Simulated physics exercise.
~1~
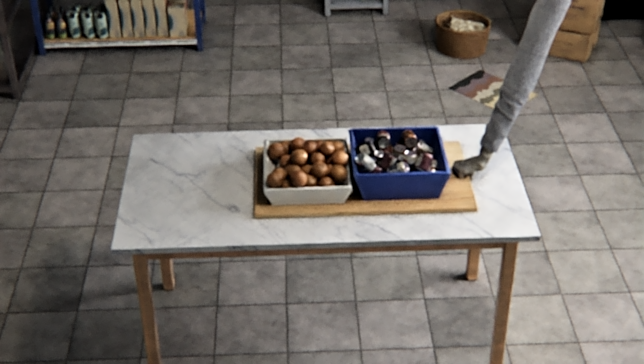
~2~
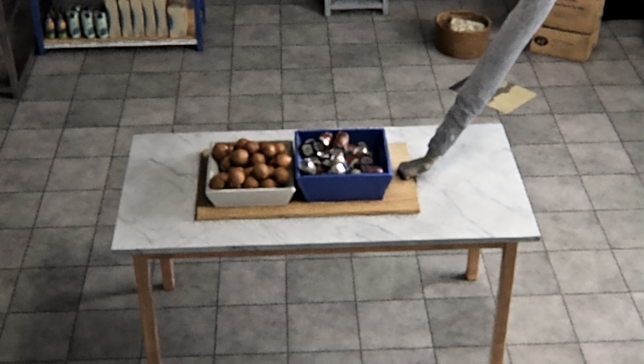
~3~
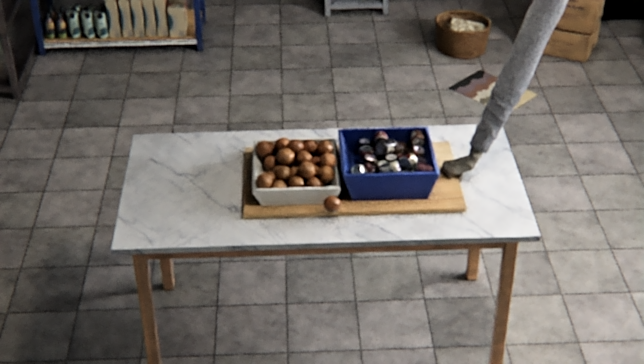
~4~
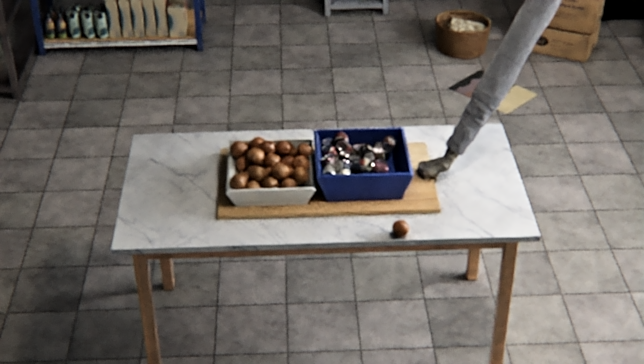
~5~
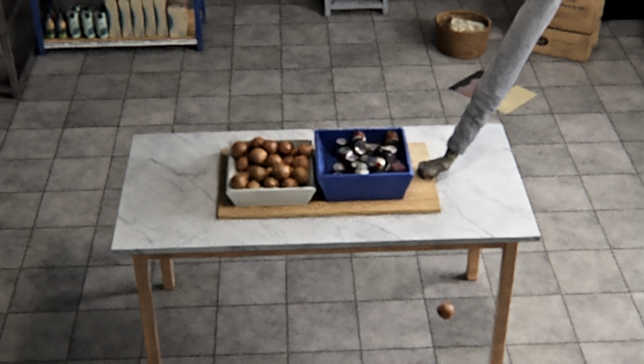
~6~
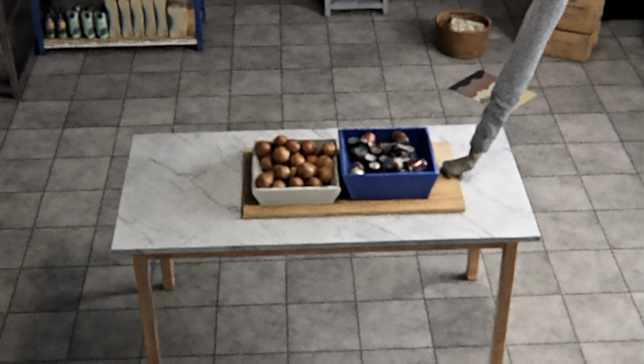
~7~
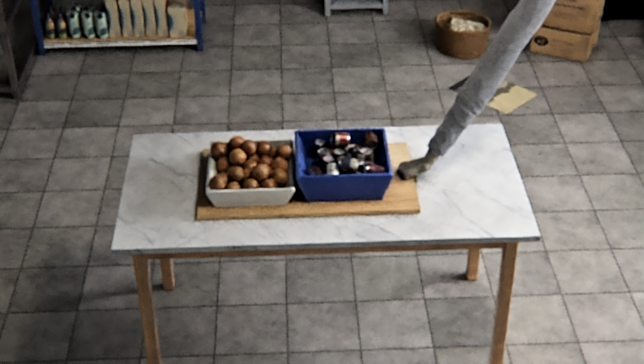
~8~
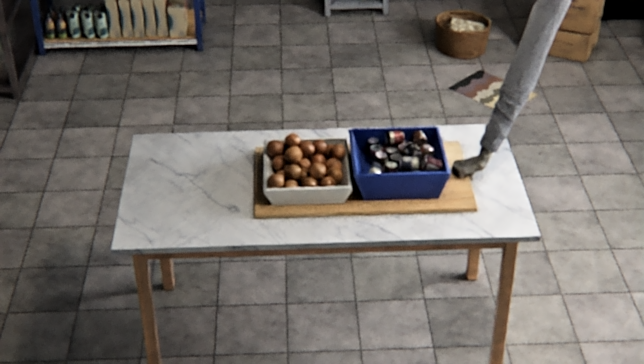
On a marble-topped table, a hand slides two full containers back and forth until one onion falls off.
